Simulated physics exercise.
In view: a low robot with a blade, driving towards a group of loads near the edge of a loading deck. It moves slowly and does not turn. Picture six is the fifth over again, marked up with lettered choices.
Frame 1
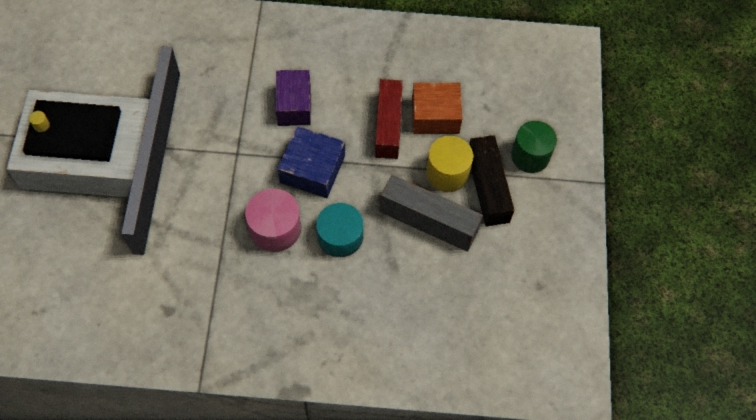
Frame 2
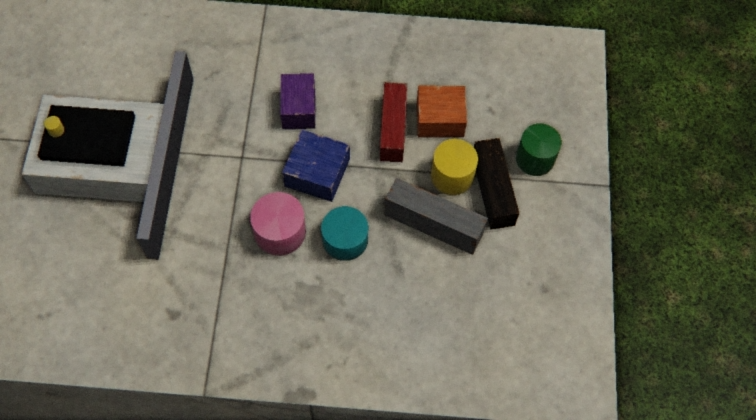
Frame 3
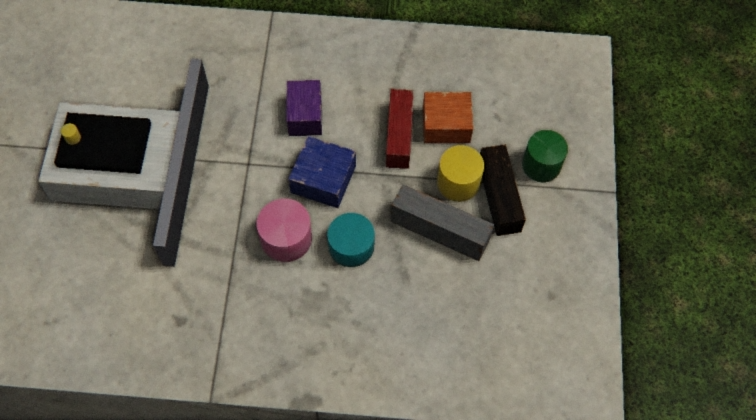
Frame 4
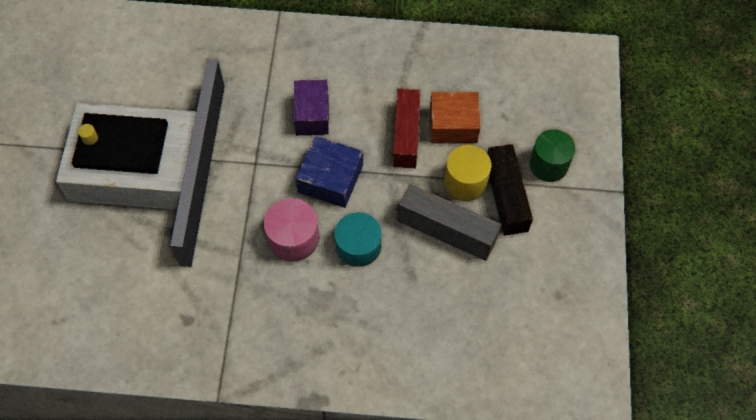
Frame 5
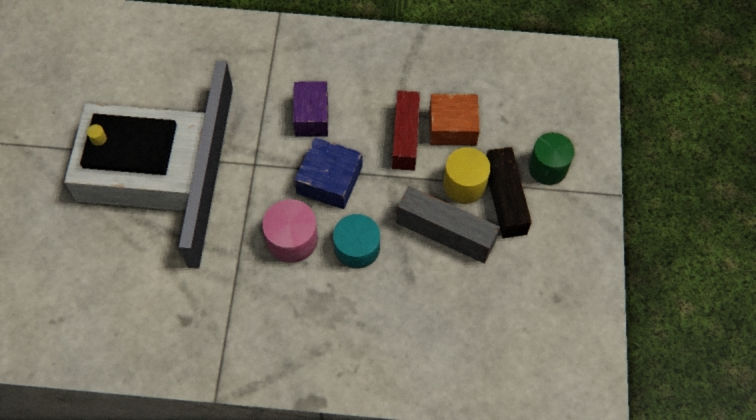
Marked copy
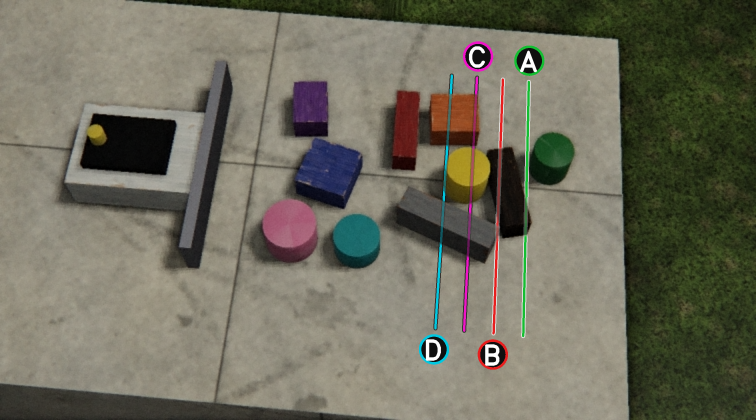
A low white robot with a wide grey blade crept slowly to the right across the pale stone deck, closing some of the gap to the colourful blocks and canisters, which it had not touched.
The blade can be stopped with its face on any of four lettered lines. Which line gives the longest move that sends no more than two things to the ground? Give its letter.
At A, and not beyond.
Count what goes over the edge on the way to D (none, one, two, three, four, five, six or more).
By then, none.
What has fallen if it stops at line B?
The green canister goes over.
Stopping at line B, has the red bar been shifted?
By then, yes.
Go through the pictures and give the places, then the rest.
The first picture shows grey bar (430, 214); pink canister (273, 220); purple crate (294, 98).
The second picture shows robot (93, 135); yellow canister (454, 168).
The third picture shows robot (109, 142); black bar (502, 190).
The fourth picture shows robot (127, 143); blue crate (330, 171).
The fifth picture shows robot (135, 144); green canister (551, 159); grey bar (447, 225); pink canister (290, 231).
On the marked copy, A at (526, 201); B at (499, 198); C at (471, 196); D at (444, 194).
Taking A. A third of the way, robot (250, 153); purple crate (352, 113); turquoise canister (394, 246).
Two thirds of the way, robot (367, 163); green canister (575, 159); black bar (551, 196).
When it is over, robot (458, 171); green canister over the edge; black bar over the edge; two fallen.
As for the rest, B is within the limit but short; C is within the limit but short; D is within the limit but short.
